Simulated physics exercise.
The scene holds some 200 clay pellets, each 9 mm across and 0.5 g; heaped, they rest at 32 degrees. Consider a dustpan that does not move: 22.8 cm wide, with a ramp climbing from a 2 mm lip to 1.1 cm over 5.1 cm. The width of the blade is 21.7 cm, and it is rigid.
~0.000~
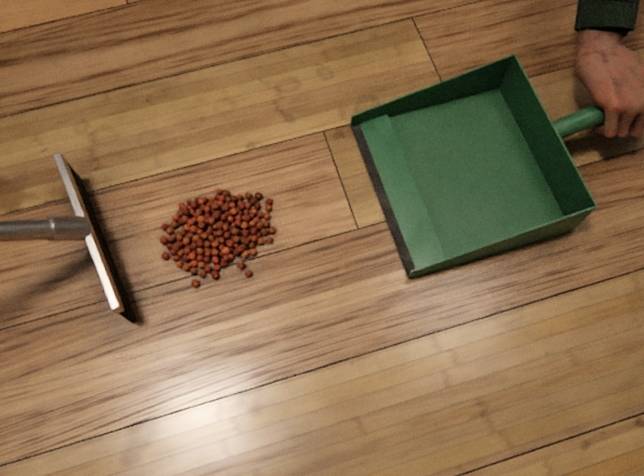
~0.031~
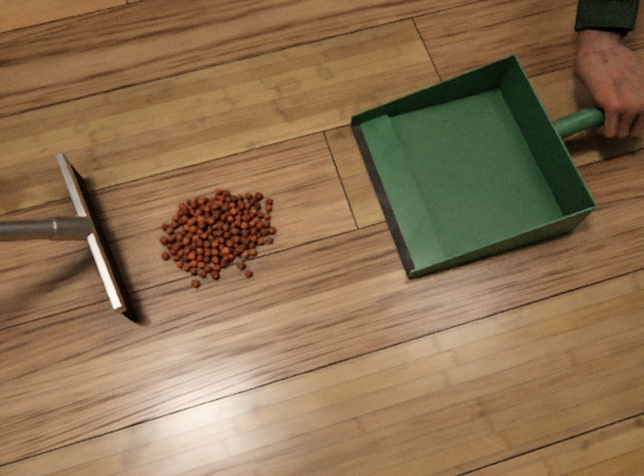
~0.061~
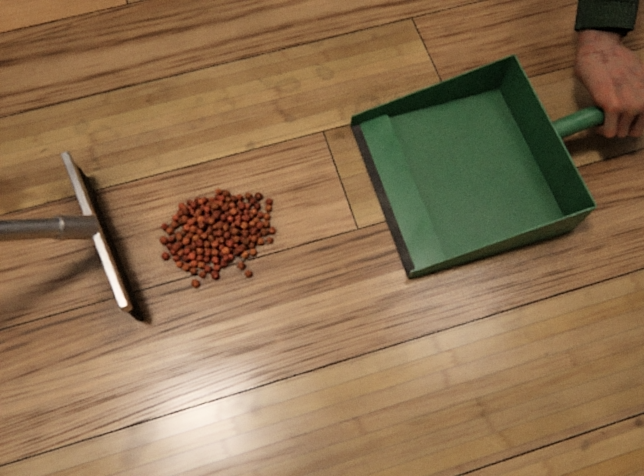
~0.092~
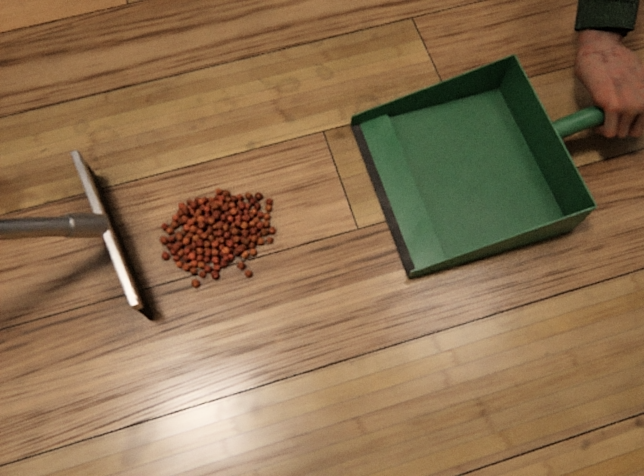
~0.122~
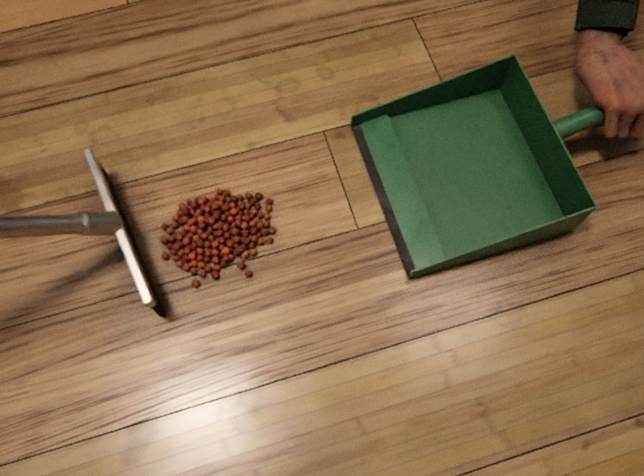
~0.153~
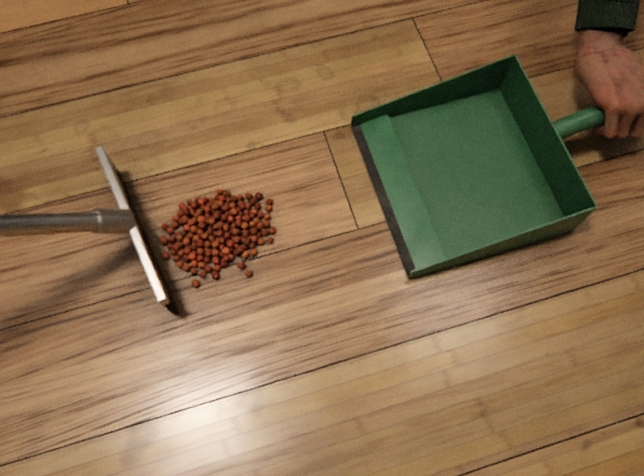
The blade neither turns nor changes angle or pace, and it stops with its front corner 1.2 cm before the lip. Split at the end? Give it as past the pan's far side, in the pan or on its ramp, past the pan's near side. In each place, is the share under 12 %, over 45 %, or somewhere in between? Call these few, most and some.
I would put it this way: Far side few, pan some, near side few.
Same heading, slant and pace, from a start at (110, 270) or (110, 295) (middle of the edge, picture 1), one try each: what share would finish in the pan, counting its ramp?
I'd put it near 25 per cent for the first and near 15 per cent for the second.
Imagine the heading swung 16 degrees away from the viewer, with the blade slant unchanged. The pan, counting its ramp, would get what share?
That would give about 40 percent.
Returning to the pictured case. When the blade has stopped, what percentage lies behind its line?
Estimate: About 5 %.
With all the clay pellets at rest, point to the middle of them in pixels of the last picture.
When it all comes to rest, the middle is near (372, 186).
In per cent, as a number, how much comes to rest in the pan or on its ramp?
Roughly 30 percent.
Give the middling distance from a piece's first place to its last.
Median: Approx. 22 cm.
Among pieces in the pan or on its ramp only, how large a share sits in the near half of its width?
I'd put it at around 60 per cent.
Then, at 0.42 s, middle of the blade 17 cm from the lip; 0 % over the lip, far side 0 %, near side 0 %.
After 0.61 s, middle of the blade 8 cm from the lip; 0 % over the lip, far side 5 %, near side 0 %.
After 0.91 s, middle of the blade 3 cm from the lip; 30 % over the lip, far side 10 %, near side 0 %.
At rest (1.4 s), far side 10 %, pan 30 %, near side 0 %, in front of the lip or behind the blade 60 %.
